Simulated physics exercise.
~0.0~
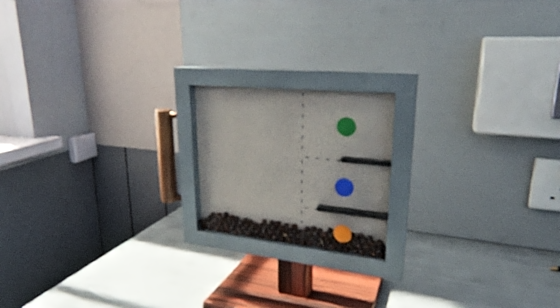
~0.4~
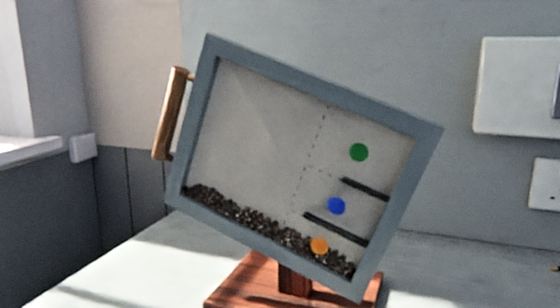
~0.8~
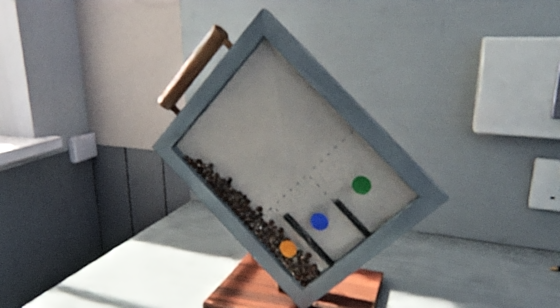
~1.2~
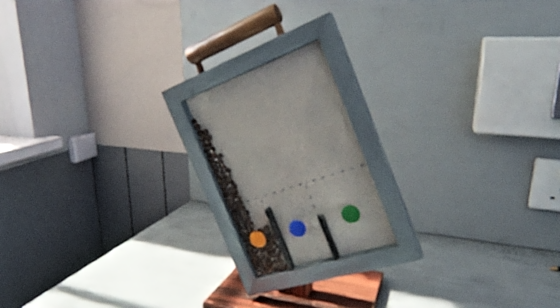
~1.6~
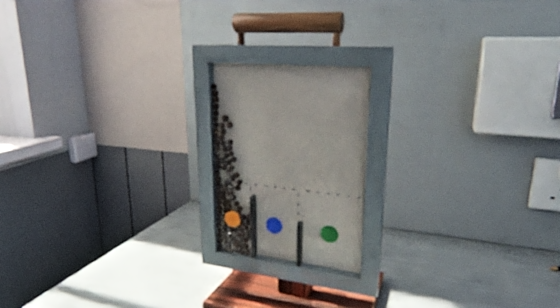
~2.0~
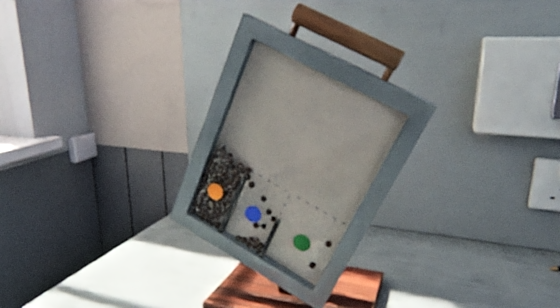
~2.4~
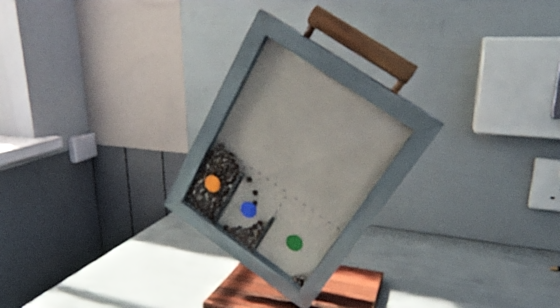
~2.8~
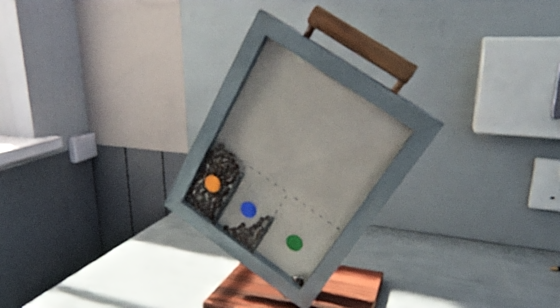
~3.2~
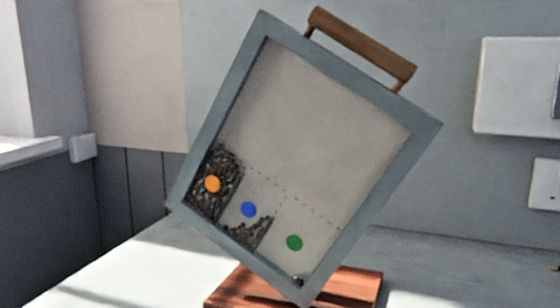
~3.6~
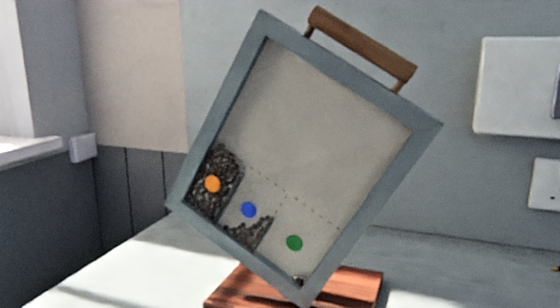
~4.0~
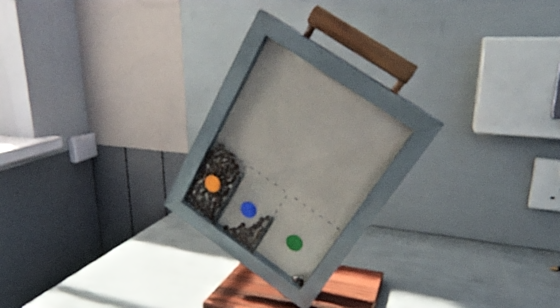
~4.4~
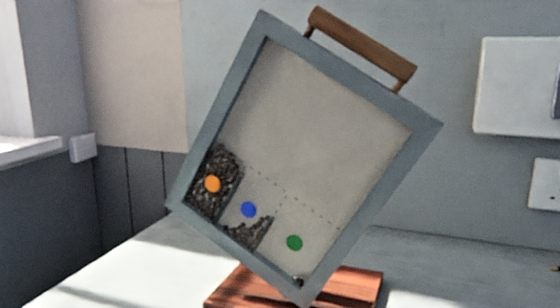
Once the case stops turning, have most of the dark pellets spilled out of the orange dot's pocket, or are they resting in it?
Most of the dark pellets are resting in the orange dot's pocket. Only a smaller part has spilled over toward the blue dot, with very few near the green one.
